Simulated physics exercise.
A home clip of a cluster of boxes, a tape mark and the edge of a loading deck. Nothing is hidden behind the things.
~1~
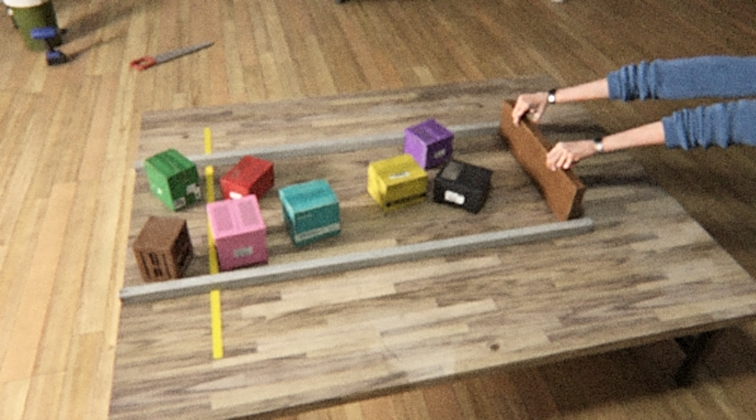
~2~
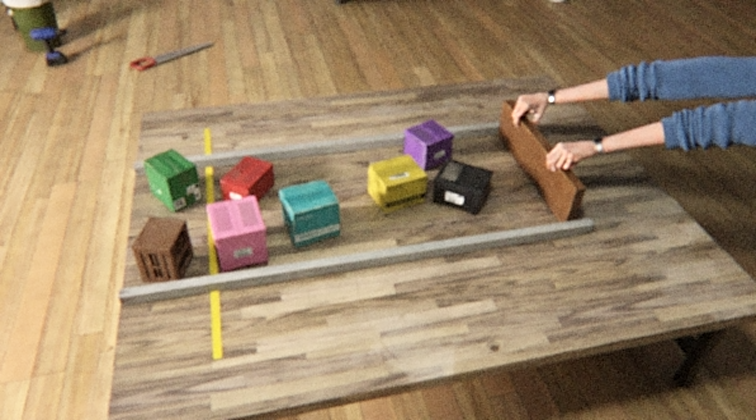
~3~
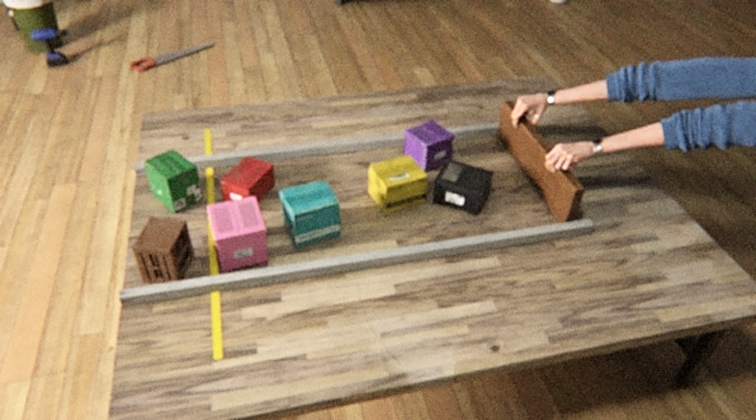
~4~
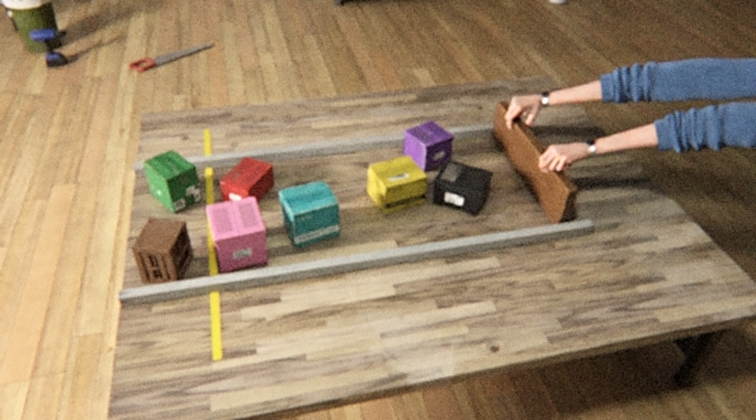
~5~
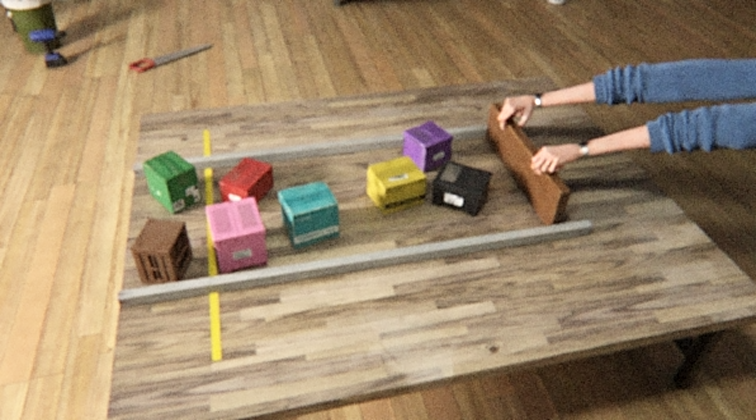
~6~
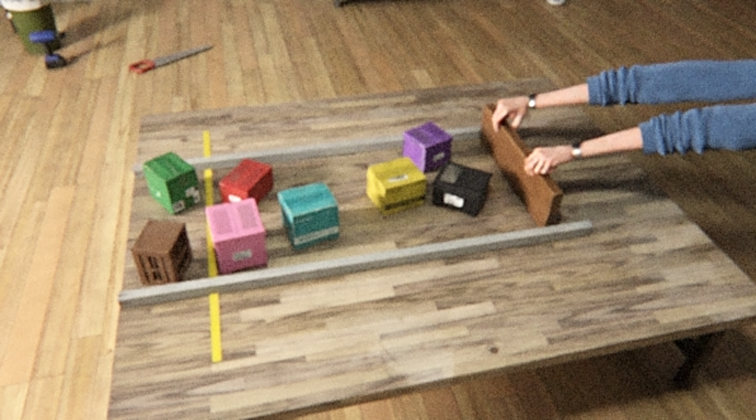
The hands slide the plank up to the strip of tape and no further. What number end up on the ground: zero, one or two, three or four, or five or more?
The number that fall off is three or four.
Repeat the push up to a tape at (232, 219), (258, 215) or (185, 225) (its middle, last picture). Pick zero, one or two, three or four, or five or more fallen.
Taking them in turn, either one or two; 1 or 2; 5 or more.
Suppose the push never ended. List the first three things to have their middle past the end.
They are the brown crate, then the pink tote, then the green parcel.
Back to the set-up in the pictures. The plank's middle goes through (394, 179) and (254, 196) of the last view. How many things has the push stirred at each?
3 and 8.
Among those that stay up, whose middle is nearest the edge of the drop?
The turquoise parcel ends nearest.
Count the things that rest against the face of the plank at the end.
That makes 3.
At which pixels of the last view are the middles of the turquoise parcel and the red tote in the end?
The turquoise parcel at (125, 239), the red tote at (148, 200).
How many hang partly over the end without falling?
It comes to 1.
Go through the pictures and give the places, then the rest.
In the first picture, brown crate (165, 250); green parcel (174, 179); pink tote (238, 233); plank (537, 158); tape (211, 218).
In the second picture, green parcel (174, 180); black tote (462, 187).
In the third picture, pink tote (239, 235); yellow parcel (397, 184).
In the fourth picture, brown crate (164, 252); purple tote (428, 147).
In the fifth picture, green parcel (173, 181); plank (523, 162).
In the sixth picture, brown crate (164, 253); green parcel (173, 182); pink tote (238, 237); plank (516, 163); tape (210, 222).
Early on, none off yet; brown crate at rest near (164, 253); green parcel at rest near (173, 182); pink tote at rest near (238, 237).
A while later, none off yet; brown crate at rest near (164, 253); green parcel at rest near (173, 182); pink tote moving near (234, 237).
Further along, none off yet; brown crate leaning a little near (91, 271); green parcel moving near (169, 183); pink tote travelled well along near (144, 250).
Finally, the number that fall off is three or four; lost, pink tote, green parcel and brown crate.
